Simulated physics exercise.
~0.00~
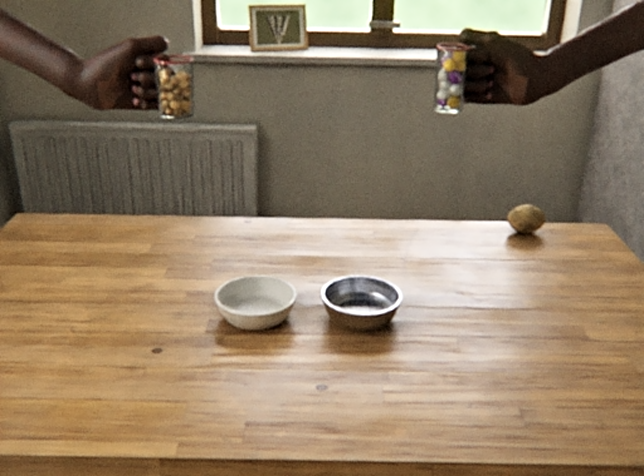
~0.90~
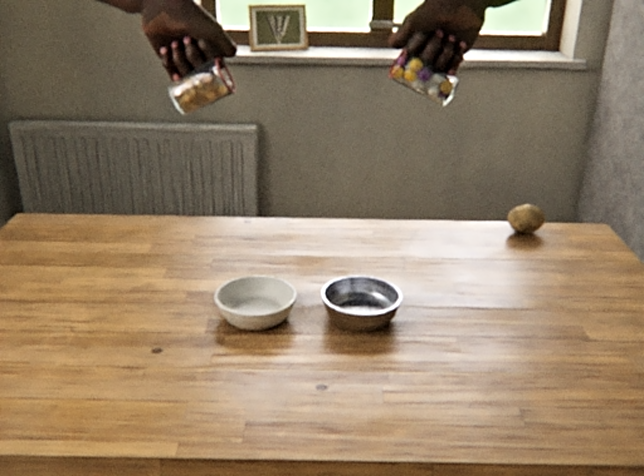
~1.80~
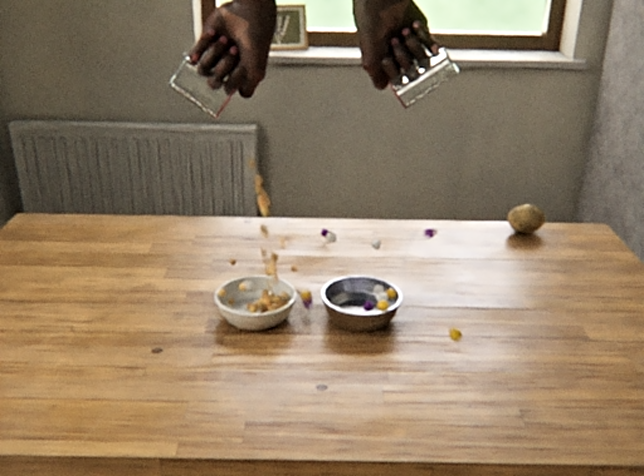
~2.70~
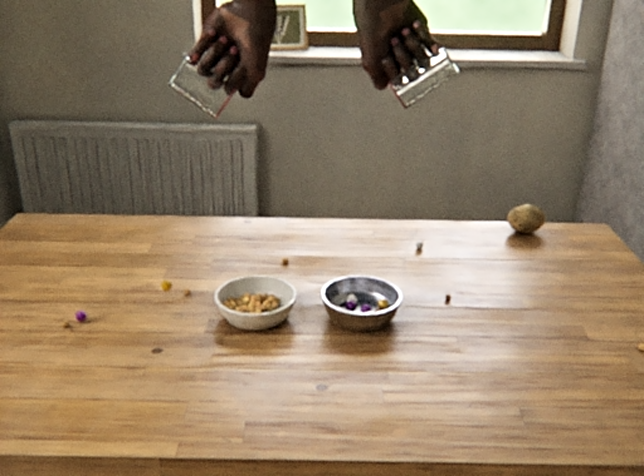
In a room with grey walls, a fixed view faces a wooden table before a radiator and a window with a small framed picture on its sill. A white dish sits left of a metallic one near the middle, and a round brownish object rests at the far right. Two hands hold clear cups, one of orange-brown pieces, the other of purple, yellow and white ones. They move inward, tip the cups over and pour from high up. Pieces fall and some bounce away. Finally, most of the left cupful lies in its dish, while about half the right cupful has ended up outside its own.
